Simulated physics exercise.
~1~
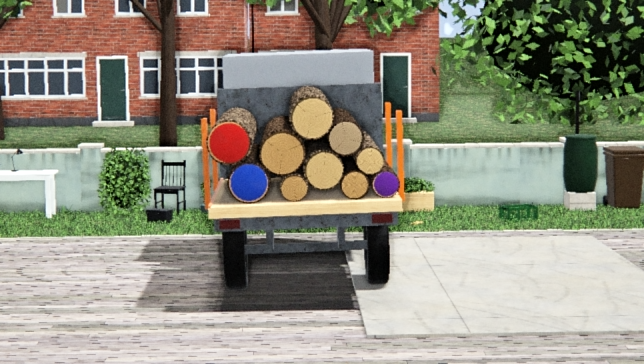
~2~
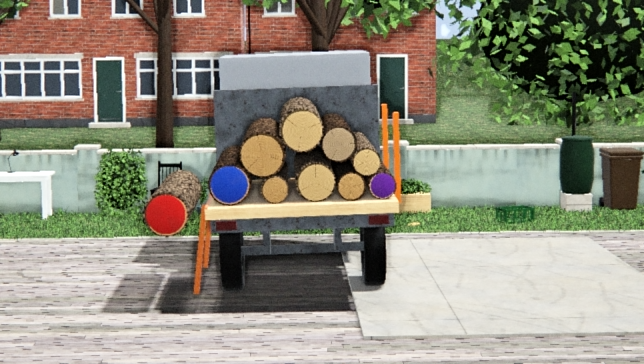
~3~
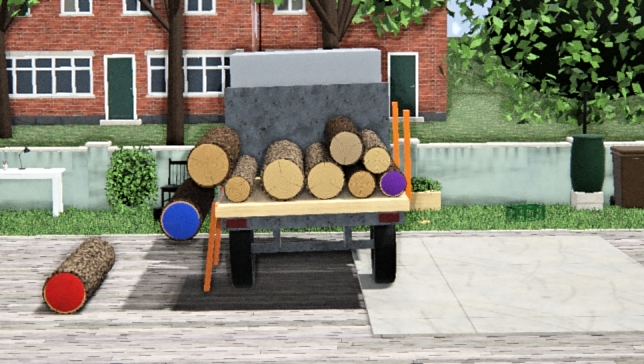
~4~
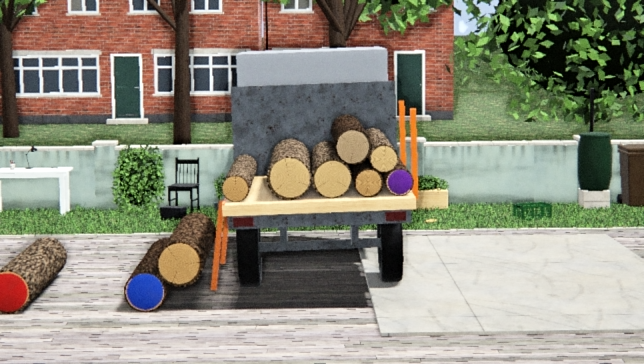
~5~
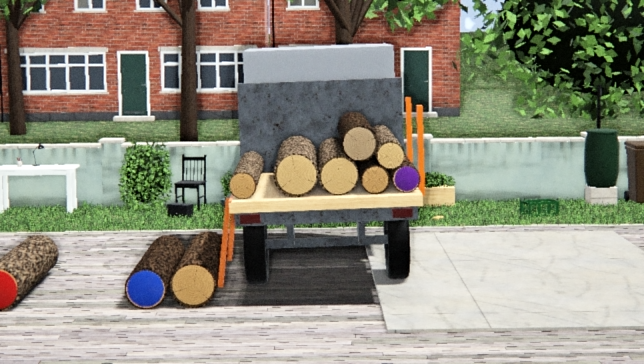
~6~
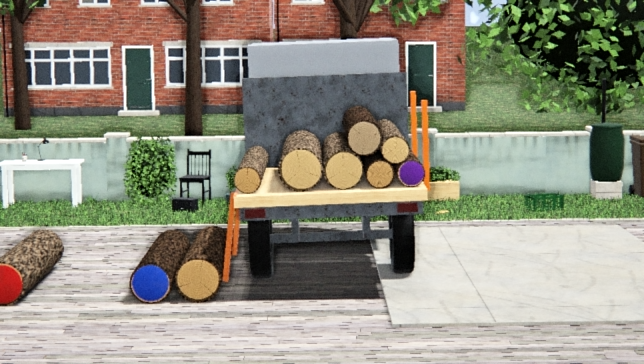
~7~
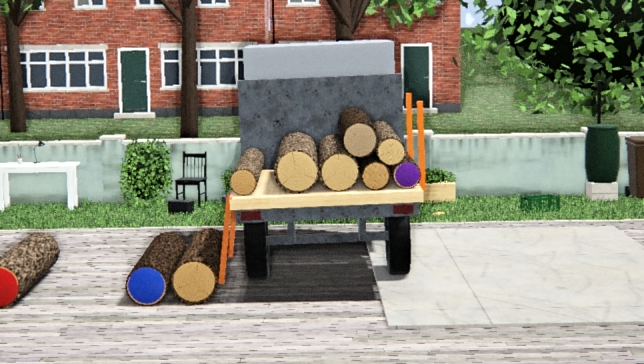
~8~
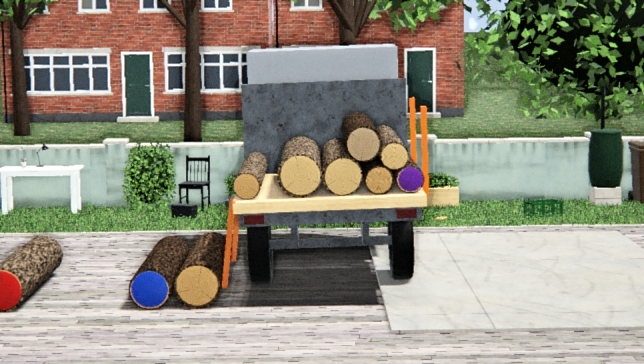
On a paved area before a brick house, the left posts of a parked flatbed lorry swing down and the red log drops off that side, followed by the blue log and a plain one; all three rest on the ground while the purple log stays aboard.
